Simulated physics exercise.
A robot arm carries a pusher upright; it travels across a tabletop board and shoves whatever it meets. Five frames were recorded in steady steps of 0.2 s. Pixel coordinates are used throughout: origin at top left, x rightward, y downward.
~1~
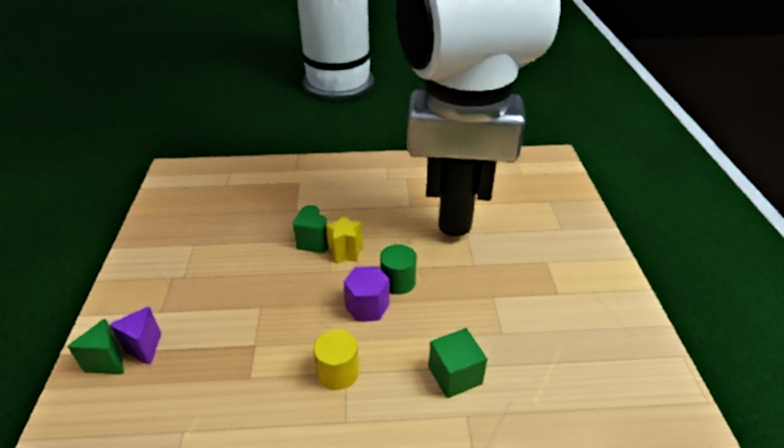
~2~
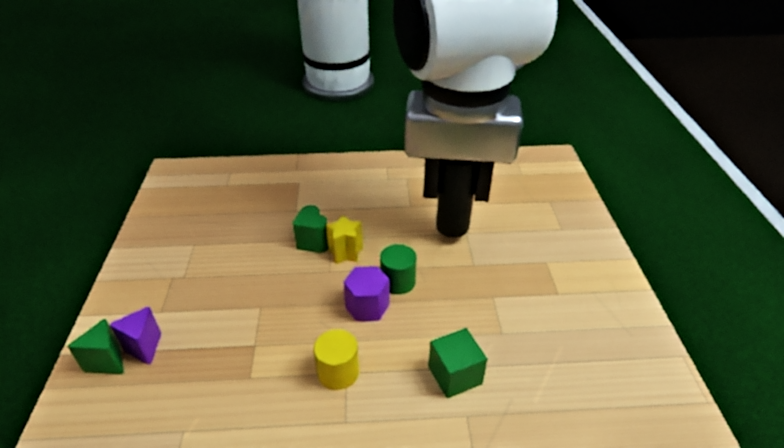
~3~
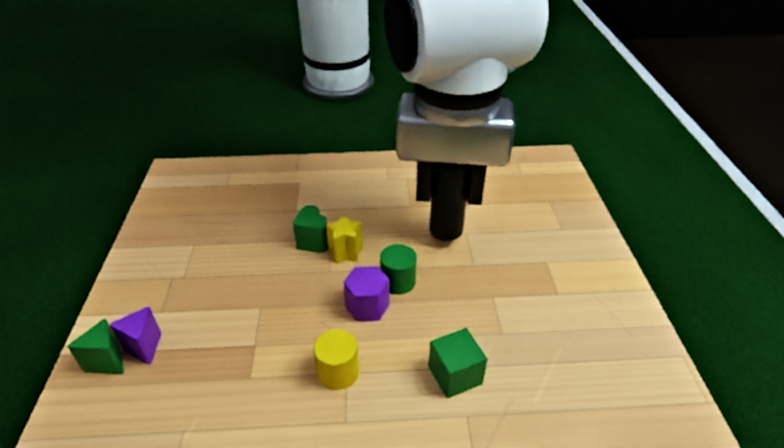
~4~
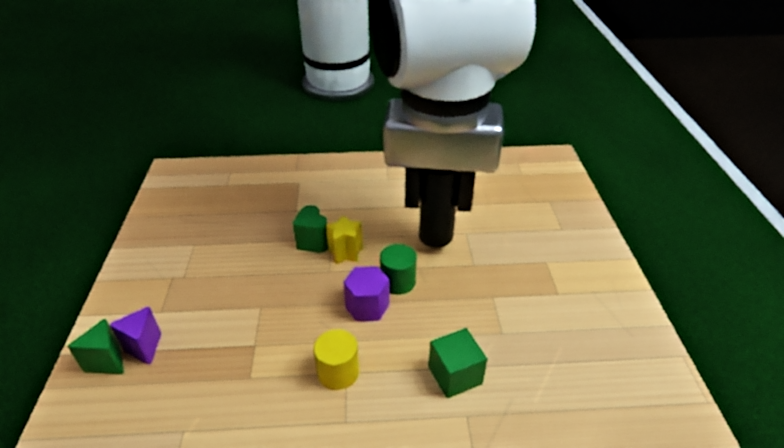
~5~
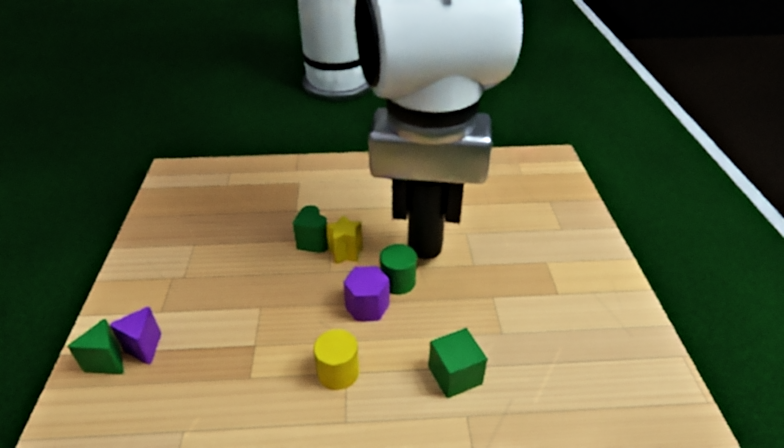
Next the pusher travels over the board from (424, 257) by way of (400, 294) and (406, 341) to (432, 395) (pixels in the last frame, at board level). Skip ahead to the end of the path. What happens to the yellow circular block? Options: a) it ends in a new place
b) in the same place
Letter b.
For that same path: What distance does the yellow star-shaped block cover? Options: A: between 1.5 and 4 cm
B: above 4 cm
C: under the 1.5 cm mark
Option C.
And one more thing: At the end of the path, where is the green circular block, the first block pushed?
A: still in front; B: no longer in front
B: No longer in front.
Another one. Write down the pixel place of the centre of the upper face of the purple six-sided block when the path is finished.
Top centre: (316, 310).
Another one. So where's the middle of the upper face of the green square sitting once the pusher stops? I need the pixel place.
The middle of its top is at (480, 366).
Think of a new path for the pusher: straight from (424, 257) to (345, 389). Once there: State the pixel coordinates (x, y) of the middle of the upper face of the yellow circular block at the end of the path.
In the picture, that point is around (299, 383).
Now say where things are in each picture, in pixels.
Tip of the pusher at (455, 226), middles of tops, yellow circular block at (336, 346), yellow star-shaped block at (344, 227), purple six-sided block at (366, 280), green circular block at (398, 256), green square at (459, 349), in the first picture.
Pusher at (453, 227), nothing pushed, in the second picture.
Pusher at (446, 230), nothing pushed, in the third picture.
Pusher at (436, 236), nothing pushed, in the fourth picture.
Pusher at (425, 248), yellow circular block at (336, 346), yellow star-shaped block at (344, 227), purple six-sided block at (366, 280), green circular block at (398, 256), green square at (459, 349), in the fifth picture.
What follows on the original path. One third of the way, pusher at (400, 285); purple six-sided block at (332, 302); green circular block at (367, 284).
Two thirds of the way, pusher at (406, 333); purple six-sided block at (316, 310); green circular block at (360, 305).
At the end, pusher at (433, 386); yellow circular block unmoved; yellow star-shaped block unmoved; purple six-sided block at (316, 310); green circular block at (360, 305); green square at (480, 366), turned 65° anticlockwise.
